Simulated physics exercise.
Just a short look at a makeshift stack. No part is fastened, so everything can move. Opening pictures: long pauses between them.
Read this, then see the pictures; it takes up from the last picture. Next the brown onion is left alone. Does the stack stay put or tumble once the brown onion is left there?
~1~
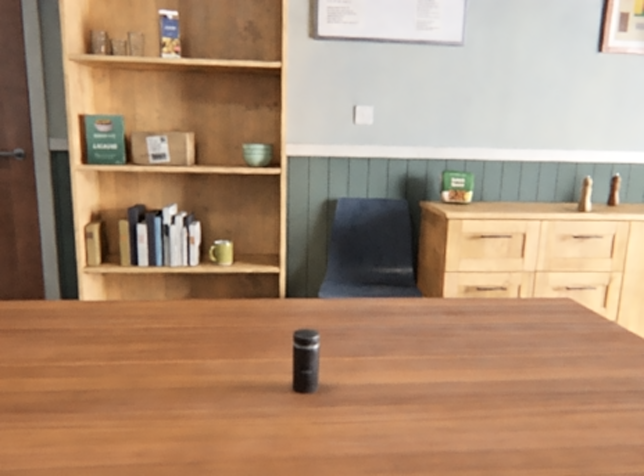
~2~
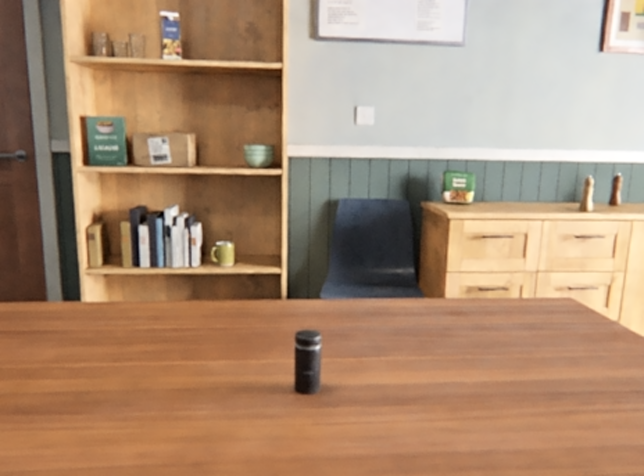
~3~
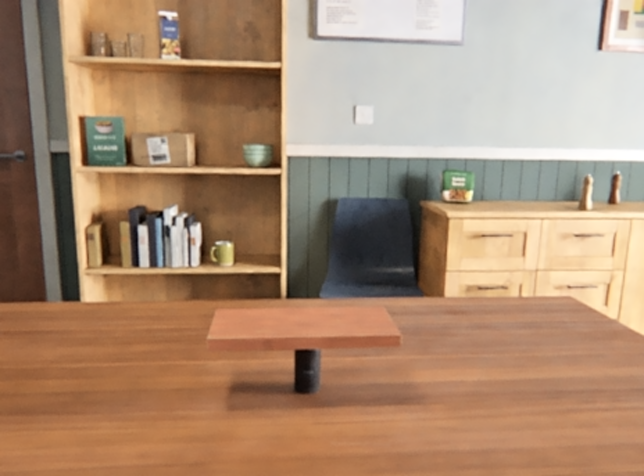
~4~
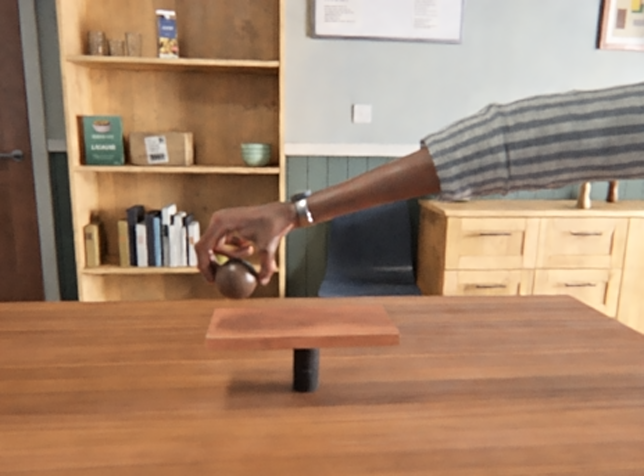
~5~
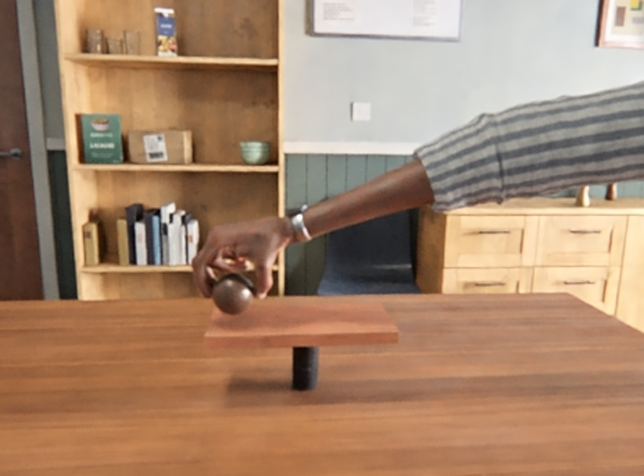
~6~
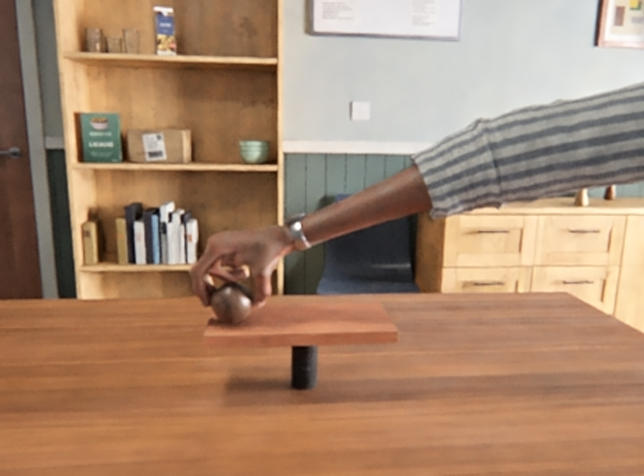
It falters.
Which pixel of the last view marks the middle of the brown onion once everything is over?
Look near (193, 375) in the final picture.
Then, 0.30 s past the last view, brown onion now fallen; orange board rocked 23° from its first pose.
Then, 0.40 s past the last view, orange board rocked 47° from its first pose.
Then, 0.60 s past the last view, orange board rocked 43° from its first pose.
Finally, fallen, brown onion; down or leaning hard in the stack, orange board; black shaker still in place. Final places as the last picture's camera would see them, brown onion near (193, 375). The stack loses its balance.
